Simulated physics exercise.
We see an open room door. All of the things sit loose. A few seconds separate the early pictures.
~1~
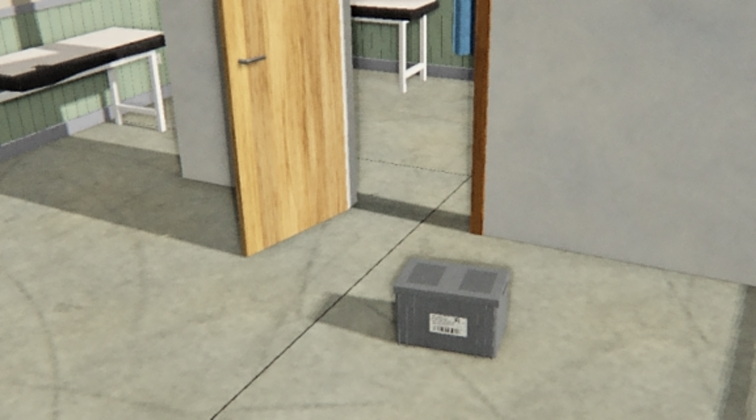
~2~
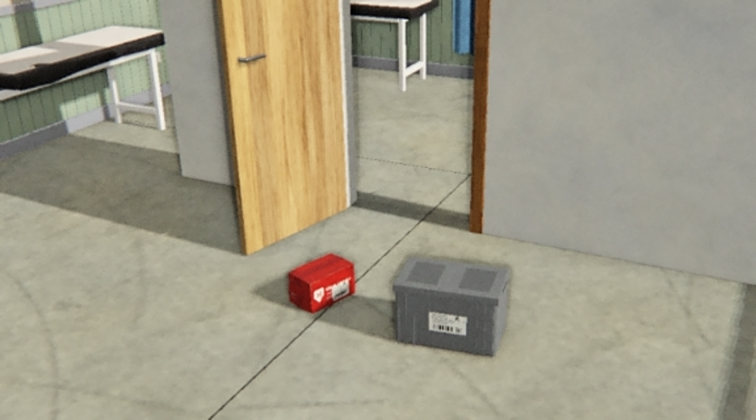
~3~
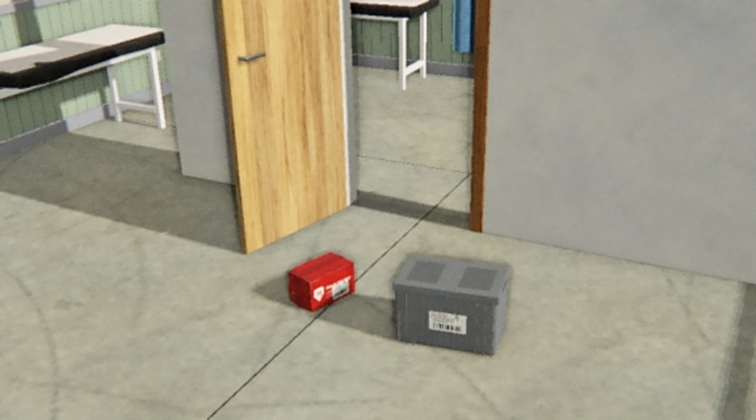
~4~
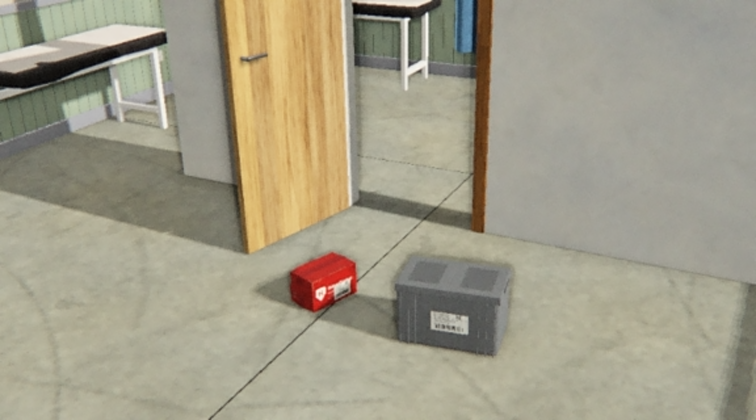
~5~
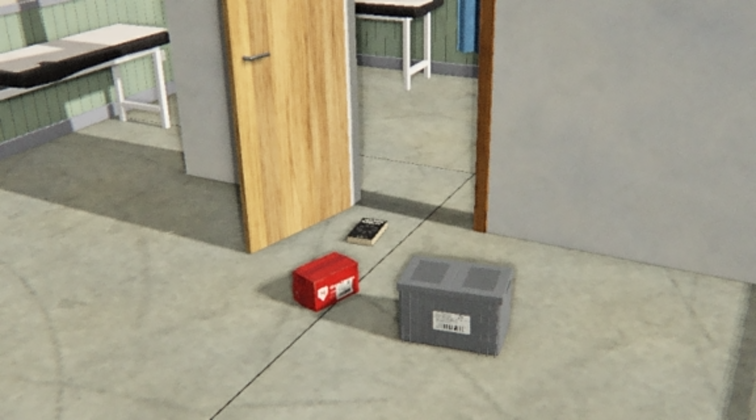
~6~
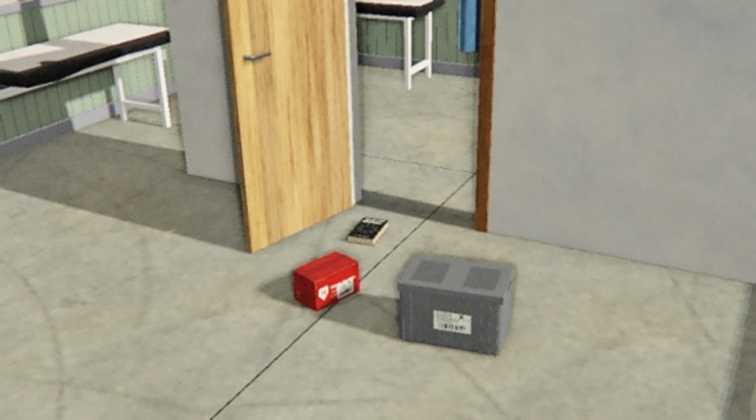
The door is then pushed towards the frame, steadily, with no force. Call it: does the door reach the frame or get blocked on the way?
It reaches the frame.
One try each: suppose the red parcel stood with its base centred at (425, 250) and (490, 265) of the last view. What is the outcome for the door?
First it cannot finish its swing, then it finishes its swing.
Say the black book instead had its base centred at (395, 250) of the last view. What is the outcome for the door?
Then it gets caught partway.
Then, 1.20 s after the last picture, open by 76°.
Then, 2.00 s after the last picture, open by 46°; black book slid a little near (386, 229).
Then, 2.50 s after the last picture, open by 28°; black book slid about its own width near (404, 224).
Then, 3.10 s after the last picture, open by 7°; black book slid about its own width near (420, 215).
At rest, open by 0°; moved from the start, black book; the other 2 in place. Seen from the same camera at the end, black book near (425, 211).
